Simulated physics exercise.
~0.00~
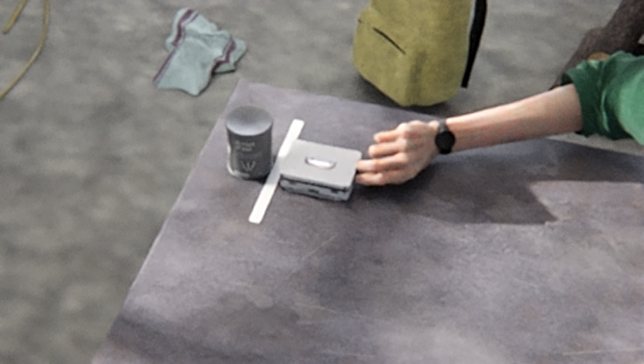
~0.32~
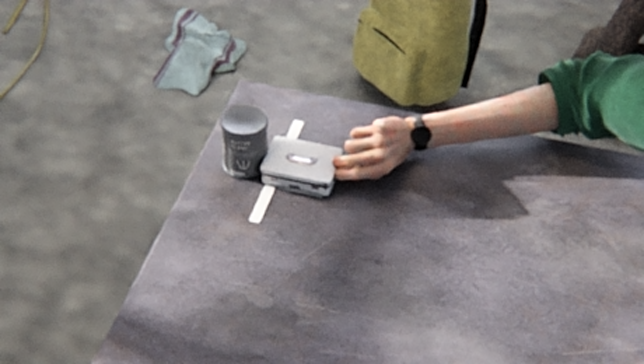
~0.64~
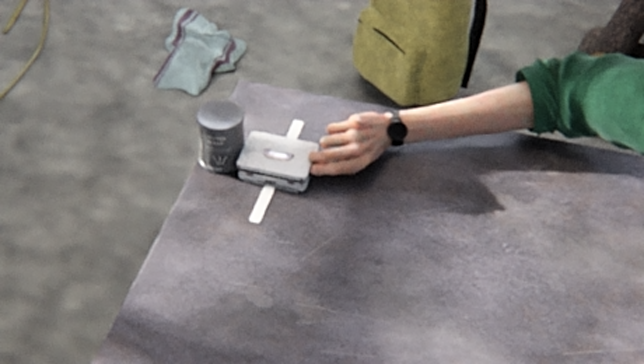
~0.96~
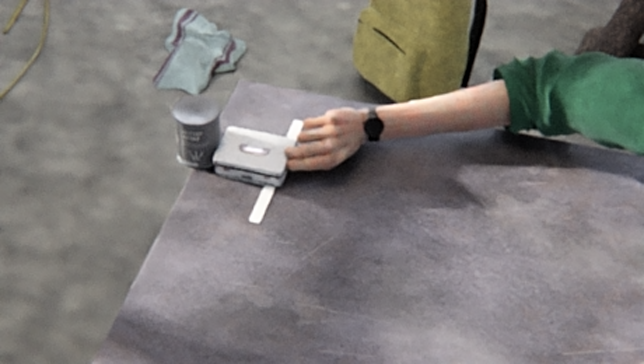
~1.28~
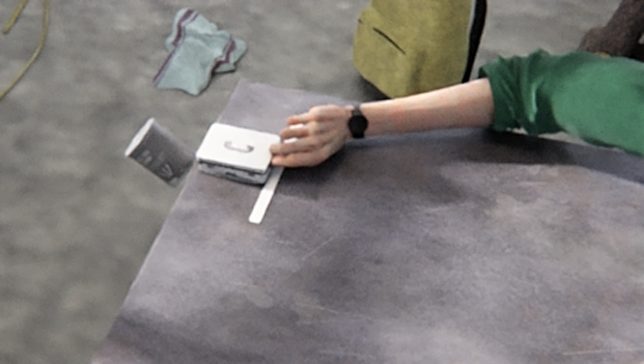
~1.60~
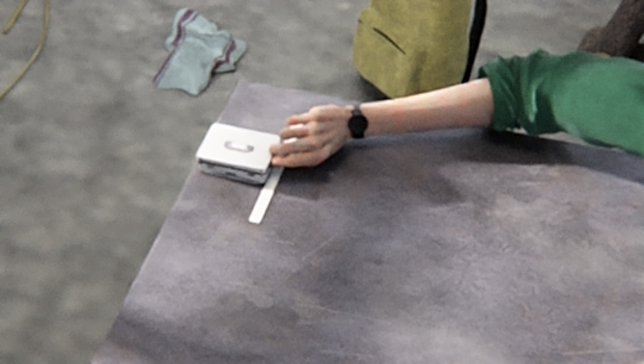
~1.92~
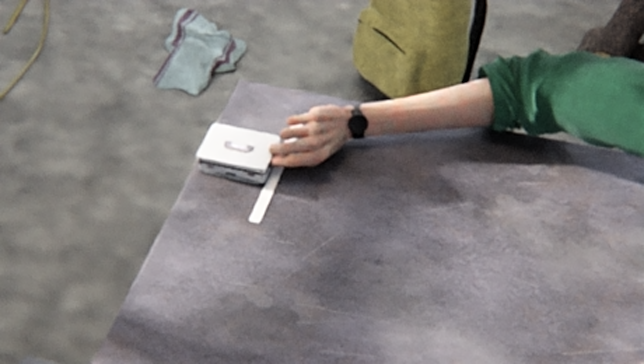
On a grey tabletop, a hand pushes a white case, nudging a grey tin over the edge.
